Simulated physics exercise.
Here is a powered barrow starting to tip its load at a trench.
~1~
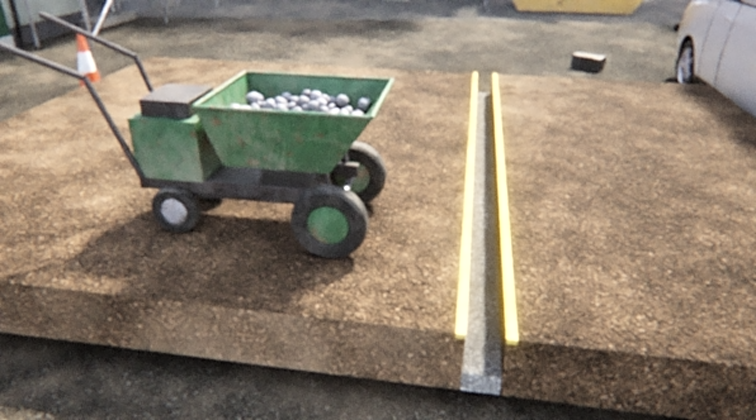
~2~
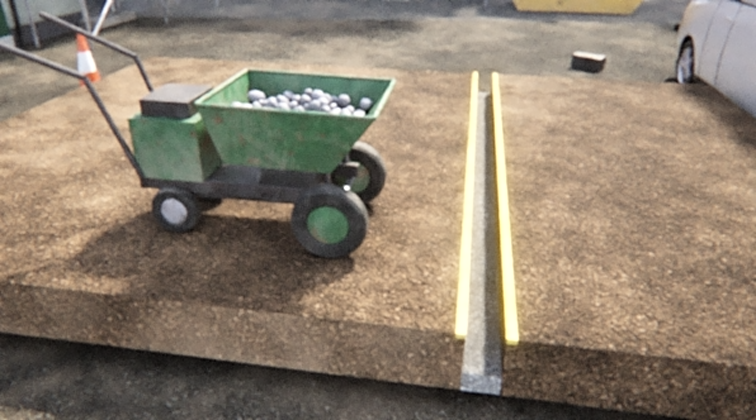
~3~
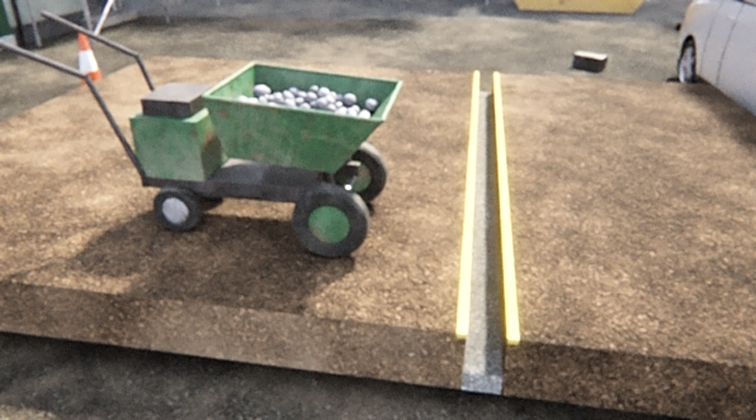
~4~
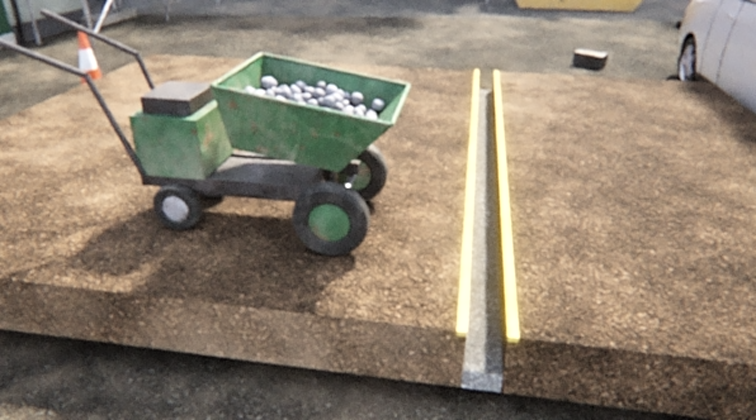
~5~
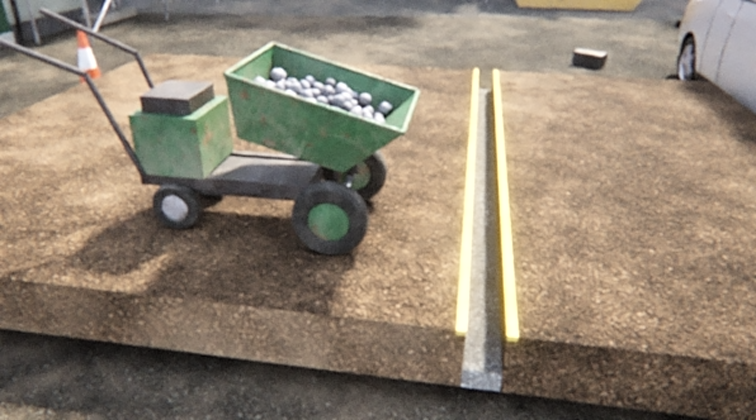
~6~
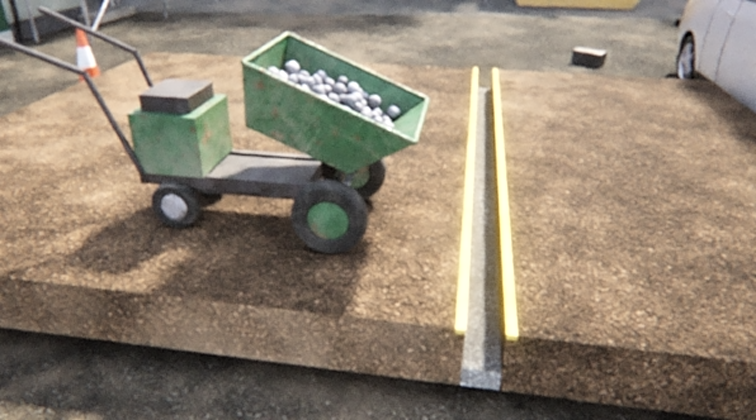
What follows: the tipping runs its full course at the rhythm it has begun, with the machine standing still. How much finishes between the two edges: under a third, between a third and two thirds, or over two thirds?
The trench ends with from one third to two thirds of it.
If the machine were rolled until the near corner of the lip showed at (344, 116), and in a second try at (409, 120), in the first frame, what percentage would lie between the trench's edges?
About 50 and 40 per cent.
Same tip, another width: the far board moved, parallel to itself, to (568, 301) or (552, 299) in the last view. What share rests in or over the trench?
Roughly 80 per cent, and 80 per cent.
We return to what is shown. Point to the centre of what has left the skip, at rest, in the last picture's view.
Around (487, 239).
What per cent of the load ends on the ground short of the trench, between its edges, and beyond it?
About: Short 5, between 55, beyond 15 per cent.
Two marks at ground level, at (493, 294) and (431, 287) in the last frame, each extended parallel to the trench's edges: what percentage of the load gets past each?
In turn 40 and 80 in a hundred.
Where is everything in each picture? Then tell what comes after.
The first frame shows lip of the skip at (371, 118), level; top of the load at (296, 113), round cobbles; first edge of the trench at (463, 294); far edge at (510, 299), the trench under half as wide as the skip, and about as deep as wide.
The second frame shows lip of the skip at (374, 119), tipped barely; top of the load at (282, 109).
The third frame shows lip of the skip at (382, 122), tipped barely; top of the load at (277, 101).
The fourth frame shows lip of the skip at (391, 125), tipped a little; top of the load at (278, 105).
The fifth frame shows lip of the skip at (403, 133), tipped clearly; top of the load at (287, 99).
The sixth frame shows lip of the skip at (415, 143), tipped clearly; top of the load at (286, 92); first edge of the trench at (463, 290); far edge at (510, 295).
Soon after the last picture, skip tipped steeply; all in the skip.
A little later, skip tipped right over; about two thirds in the skip; a small part short of the trench; about a quarter in or heaped over the trench; a stray few beyond it; a stray few falling.
Later still, skip tipped right over; about a quarter in the skip; a small part short of the trench; about half in or heaped over the trench; about a quarter beyond it.
At rest, skip tipped right over; about a quarter in the skip; a small part short of the trench; about half in or heaped over the trench; about a quarter beyond it.
